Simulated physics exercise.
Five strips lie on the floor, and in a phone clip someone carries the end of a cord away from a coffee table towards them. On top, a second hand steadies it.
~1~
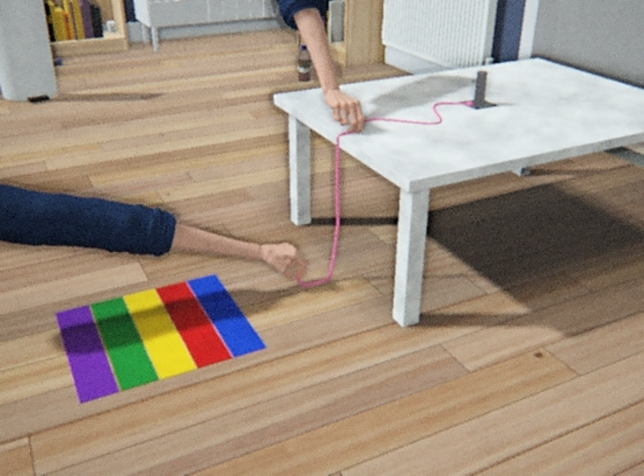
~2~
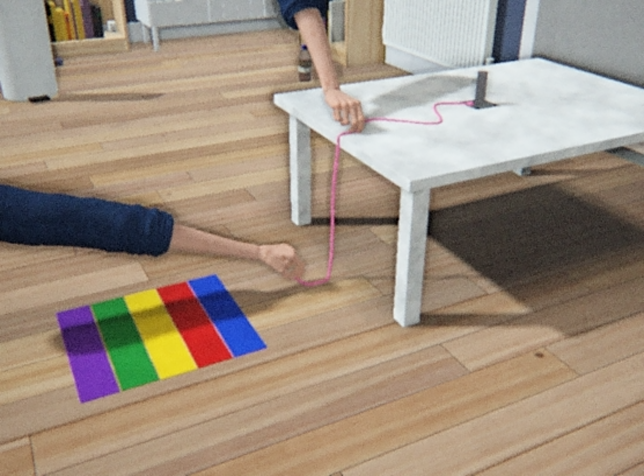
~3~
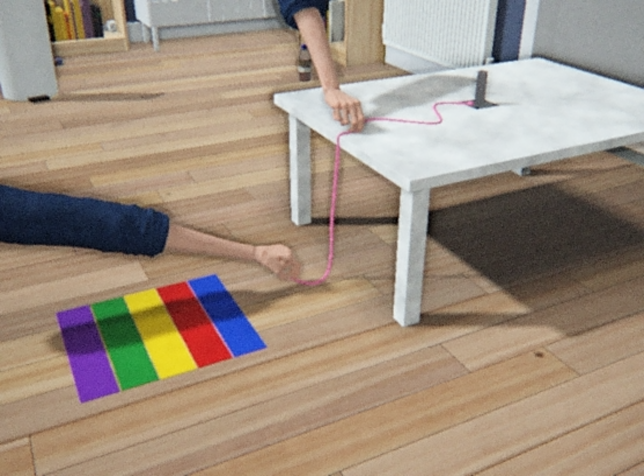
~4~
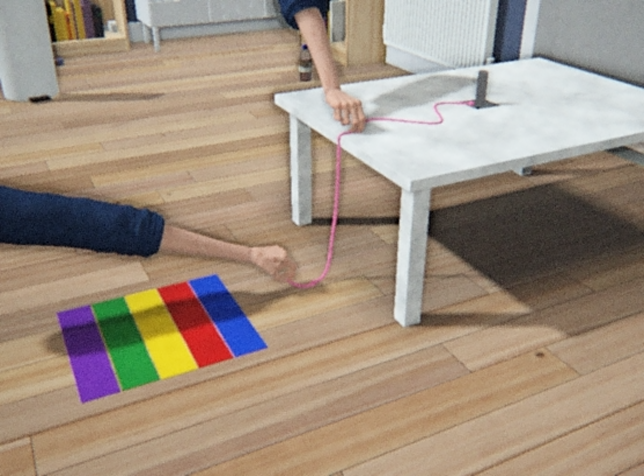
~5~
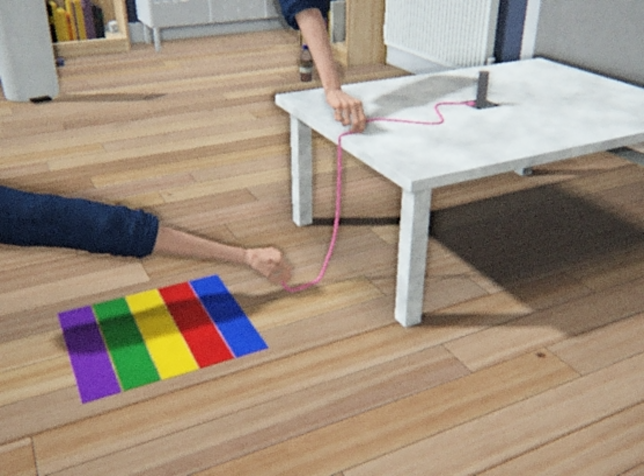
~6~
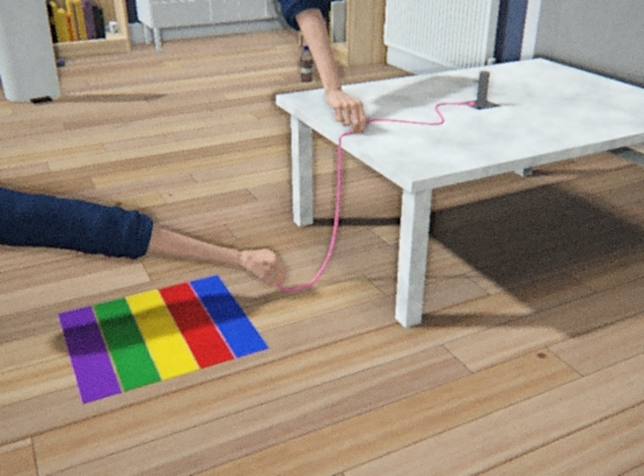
The clip opens on one hand pinning a pink cord to a white coffee table while another, in a dark sleeve, holds its end low over the wooden floor near five coloured strips. The lower hand moves slightly left, drawing the cord's end a little closer to the blue strip, while the upper hand stays put.
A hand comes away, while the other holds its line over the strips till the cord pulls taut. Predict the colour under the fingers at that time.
The green one.
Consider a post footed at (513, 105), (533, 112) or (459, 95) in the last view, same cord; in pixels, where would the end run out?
Going through the tries, you get (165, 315), then (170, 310), then (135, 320).
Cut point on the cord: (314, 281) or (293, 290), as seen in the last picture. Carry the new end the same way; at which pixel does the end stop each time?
(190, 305) and (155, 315).
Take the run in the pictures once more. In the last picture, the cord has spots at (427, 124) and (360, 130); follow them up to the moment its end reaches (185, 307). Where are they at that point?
You'll find them at (388, 125) and (330, 169).
A little later, end near (185, 307); over red.
Next, end near (146, 317); over yellow.
When it is tight, end near (123, 323); over green. The end stops over the green strip.
